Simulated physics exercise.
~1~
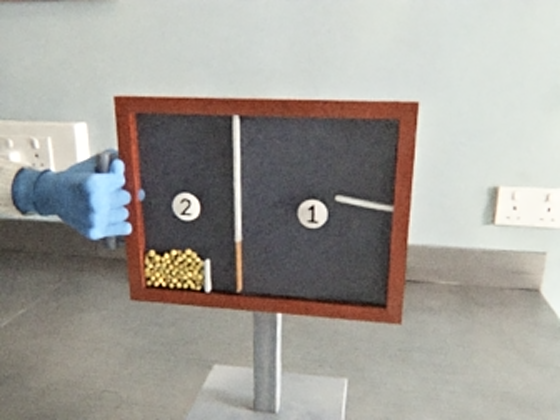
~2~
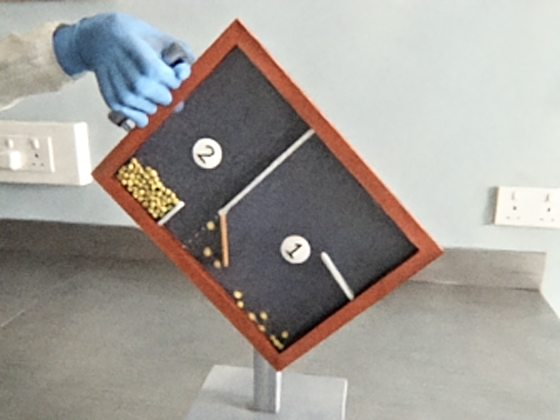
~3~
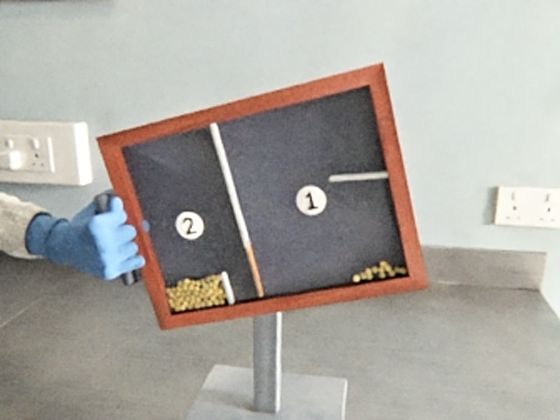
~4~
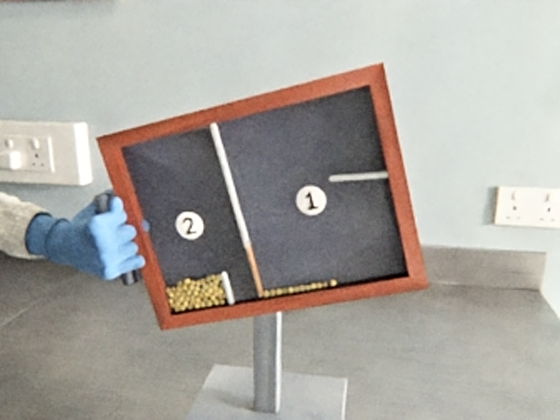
On a grey counter against a pale wall, a gloved hand turned an upright framed box clockwise, and some yellowish beans spilled past the orange flap; it then swung the box back past level, leaving most beans left and a few spread right.
